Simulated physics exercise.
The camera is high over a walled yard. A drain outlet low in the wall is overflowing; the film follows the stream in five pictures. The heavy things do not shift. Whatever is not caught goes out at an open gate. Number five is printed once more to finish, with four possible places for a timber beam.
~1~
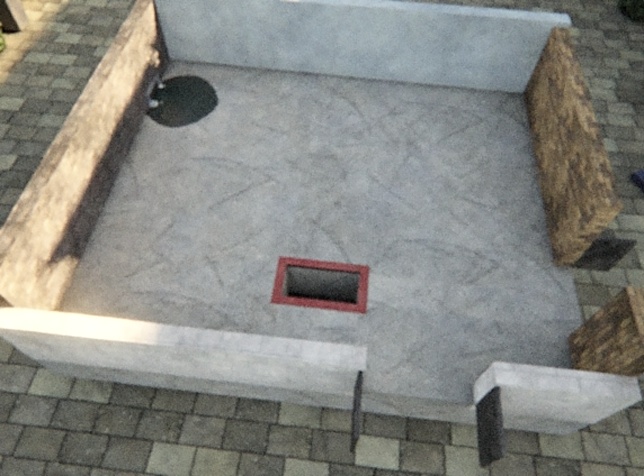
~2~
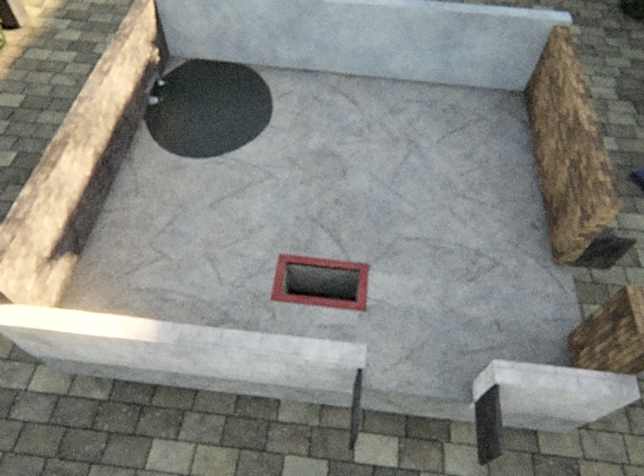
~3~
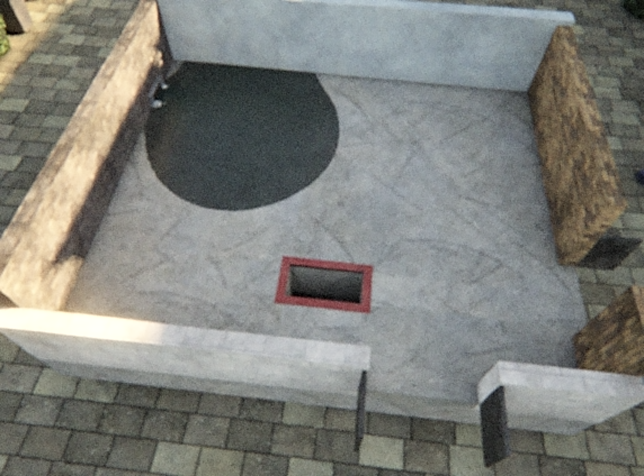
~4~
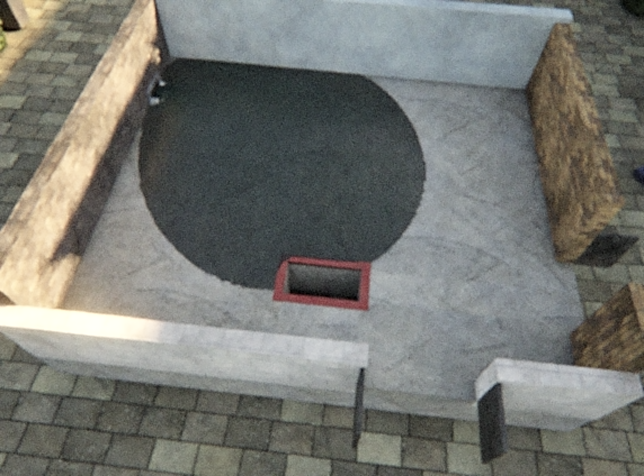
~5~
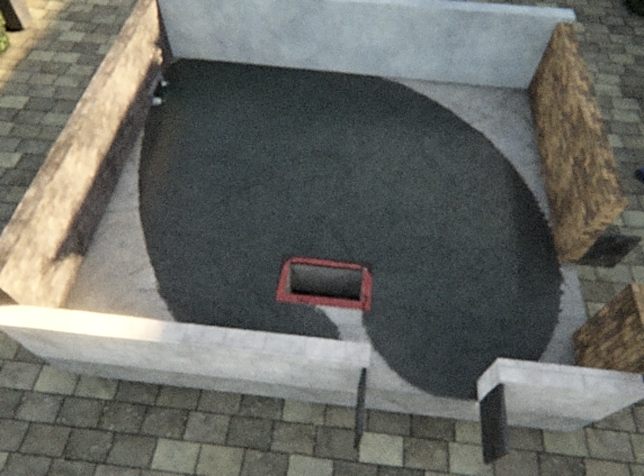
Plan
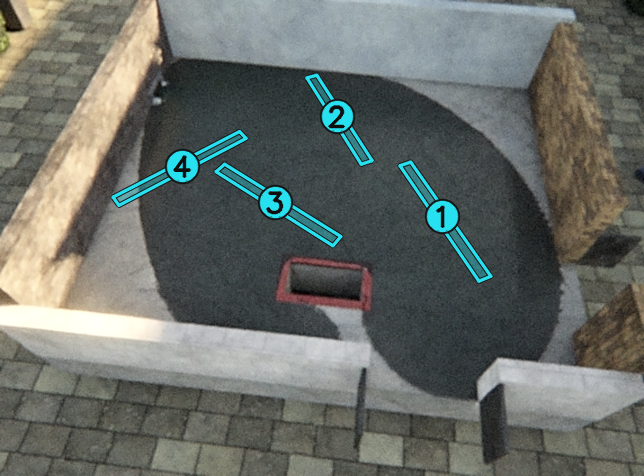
Dark water spreads from a small outlet at the upper left corner of a pale grey yard, seen from high above by a camera that stays nearly still. Brick walls stand left and right, pale walls at back and front, with gaps at the lower right and a red-rimmed rectangular opening in the floor. The rounded pool widens, reaches the red rim, then wraps around it and stretches toward the right wall and front gap.
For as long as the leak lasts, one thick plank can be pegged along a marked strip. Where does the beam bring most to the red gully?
The best position is 2.
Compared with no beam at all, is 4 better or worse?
Position 4 is worse.
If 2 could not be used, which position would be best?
1.
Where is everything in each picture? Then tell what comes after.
Outfall at (152, 91); red gully at (321, 284); open gate at (417, 378); open gate at (560, 300); water covers 3 % of the ground and shows as far out as (204, 111); red gully still dry.
Water covers 11 % of the ground and shows as far out as (253, 134); red gully still dry.
Water covers 24 % of the ground and shows as far out as (305, 183); red gully still dry.
Water covers 45 % of the ground and shows as far out as (401, 225); red gully taking water.
Water covers 73 % of the ground and shows as far out as (545, 321); red gully taking water.
On the marked copy, 1 from (405, 163) to (484, 278); 2 from (311, 76) to (366, 162); 3 from (220, 167) to (336, 241); 4 from (115, 201) to (242, 134).
With 1, about 26 % of the stream runs into the red gully, about 74 % out by the gates.
With 2, about 41 % of the stream runs into the red gully, about 59 % out by the gates.
With 3, about 8 % of the stream runs into the red gully, about 92 % out by the gates.
With 4, about 9 % of the stream runs into the red gully, about 91 % out by the gates.
